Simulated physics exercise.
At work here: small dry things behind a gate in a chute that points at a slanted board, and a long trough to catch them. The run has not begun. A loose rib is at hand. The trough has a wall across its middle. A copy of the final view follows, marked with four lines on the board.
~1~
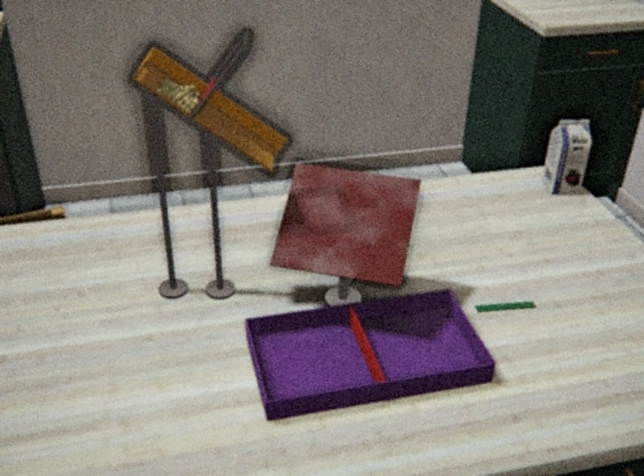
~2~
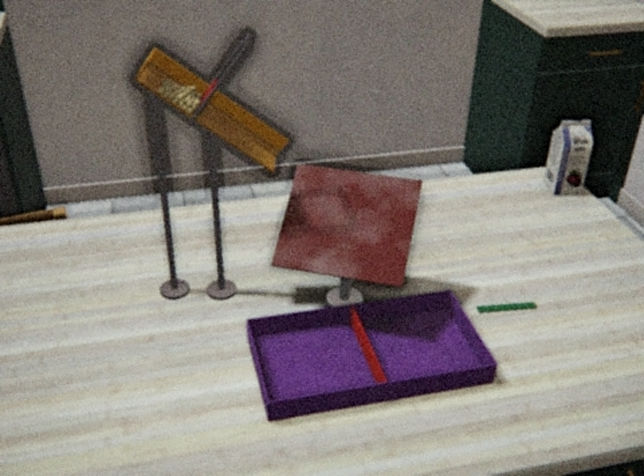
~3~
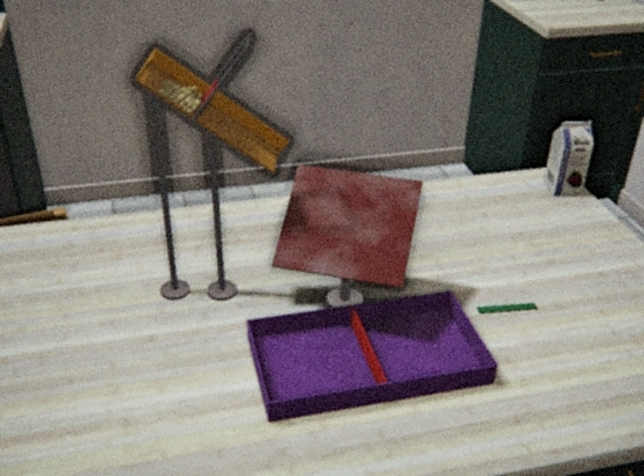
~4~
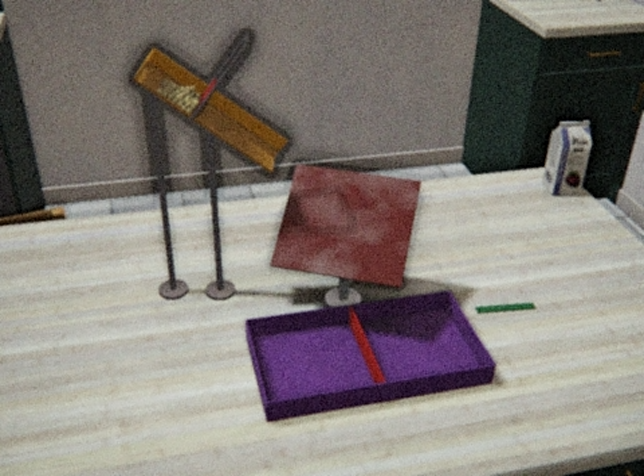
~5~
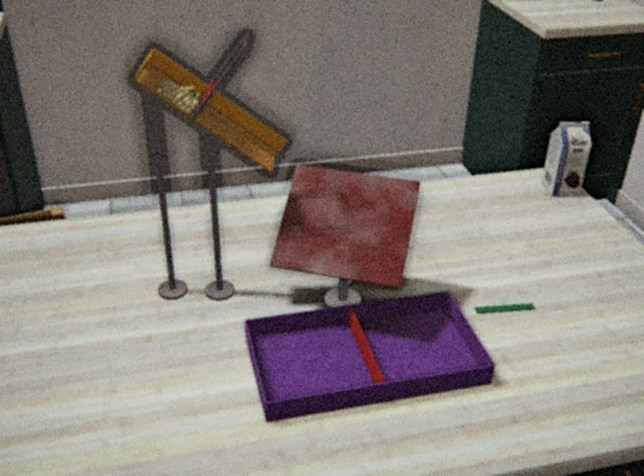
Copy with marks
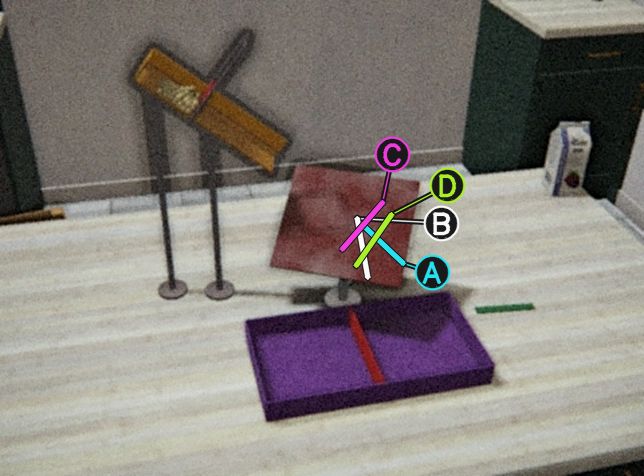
A tilted wooden chute on two thin posts held a small pile of pale beans behind its gate, above a slanted reddish board and a divided purple trough, and nothing noticeably moved.
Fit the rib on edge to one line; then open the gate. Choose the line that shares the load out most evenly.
Line A.
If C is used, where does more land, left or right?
The left half.
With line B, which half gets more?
Left.
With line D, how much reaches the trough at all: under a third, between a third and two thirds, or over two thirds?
Over two thirds.
On the marked copy, line A from (358, 220) to (403, 263); line B from (357, 218) to (367, 277); line C from (382, 202) to (342, 249); line D from (391, 214) to (356, 265).
For line A, of what is caught, about half in the left half, about half in the right.
For line B, of what is caught, most in the left half, a small part in the right.
For line C, of what is caught, nearly all in the left half, a small part in the right.
For line D, of what is caught, nearly all in the left half, a stray few in the right.
